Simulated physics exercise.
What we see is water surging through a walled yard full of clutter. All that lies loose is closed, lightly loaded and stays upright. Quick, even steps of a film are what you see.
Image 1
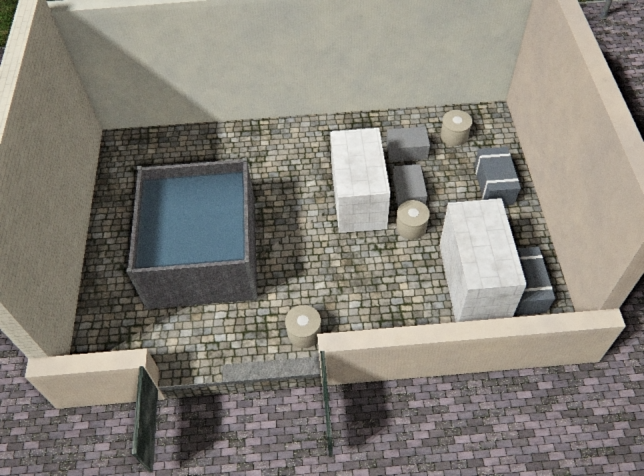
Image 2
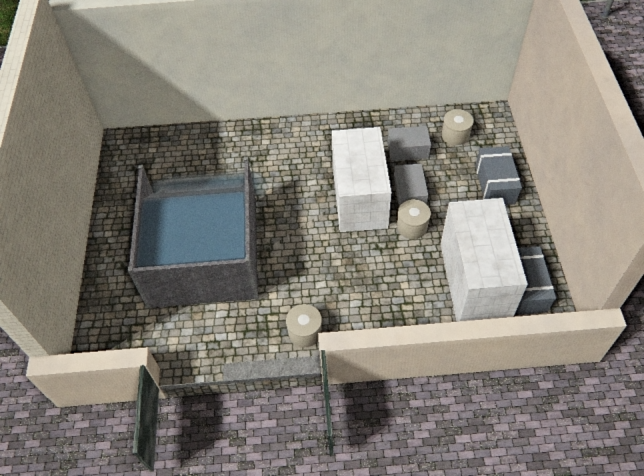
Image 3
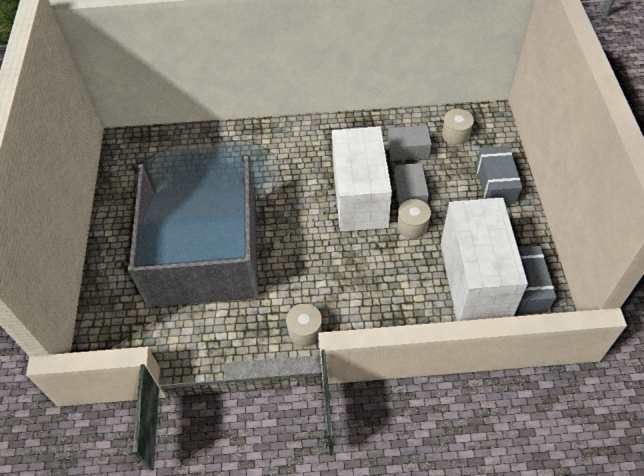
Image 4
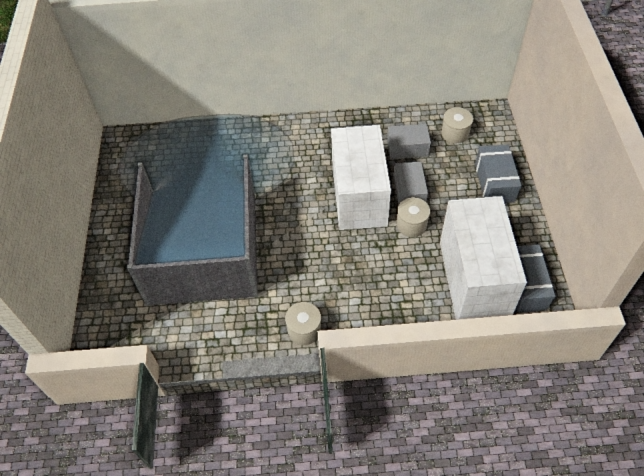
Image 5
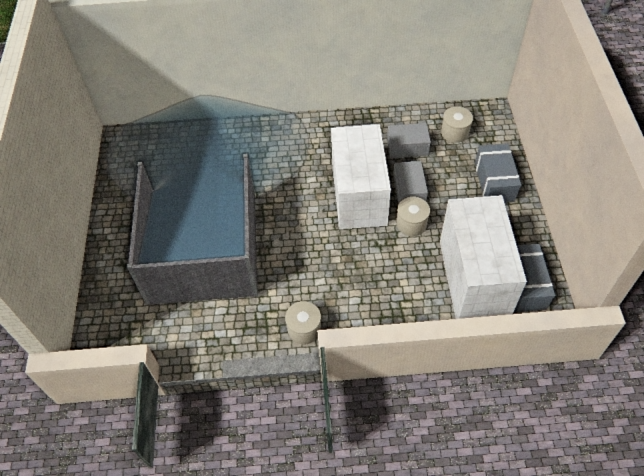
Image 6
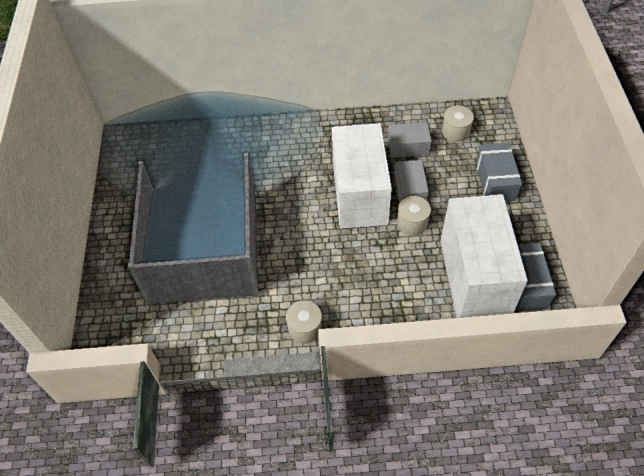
Walled cobbled yard with a dark tank losing its back side, water spreading to the rear wall while scattered blocks stay still.
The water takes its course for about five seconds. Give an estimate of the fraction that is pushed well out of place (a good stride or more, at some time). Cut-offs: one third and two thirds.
Between one third and two thirds.
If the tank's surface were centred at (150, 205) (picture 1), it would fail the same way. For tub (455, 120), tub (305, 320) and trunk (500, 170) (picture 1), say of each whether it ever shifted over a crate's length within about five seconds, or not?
Object by object, in turn: Travelled a good distance, lingered near its place, travelled a good distance.
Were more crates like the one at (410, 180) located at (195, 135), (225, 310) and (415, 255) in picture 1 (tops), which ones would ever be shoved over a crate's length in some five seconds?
Shoved clear, shoved clear, stays put.
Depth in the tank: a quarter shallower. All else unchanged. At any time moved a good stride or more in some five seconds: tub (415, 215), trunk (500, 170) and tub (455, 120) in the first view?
As listed: Short of that, shifted that much, shifted that much.
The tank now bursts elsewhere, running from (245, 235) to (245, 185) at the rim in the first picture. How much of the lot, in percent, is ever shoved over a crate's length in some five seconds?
Close to 90 in a hundred.
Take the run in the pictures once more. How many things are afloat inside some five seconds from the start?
I make it 5 of them.
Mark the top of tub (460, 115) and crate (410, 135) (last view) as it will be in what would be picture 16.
Roughly (514, 128), then (449, 160).
A moment on, 0 of 7 are well off their spots; 0 afloat.
Next, 2 of 7 are well off their spots; 0 afloat.
Later, 3 of 7 are well off their spots; 2 afloat.
In the end, 4 of 7 are well off their spots, and 4 have been at some point; 5 afloat.
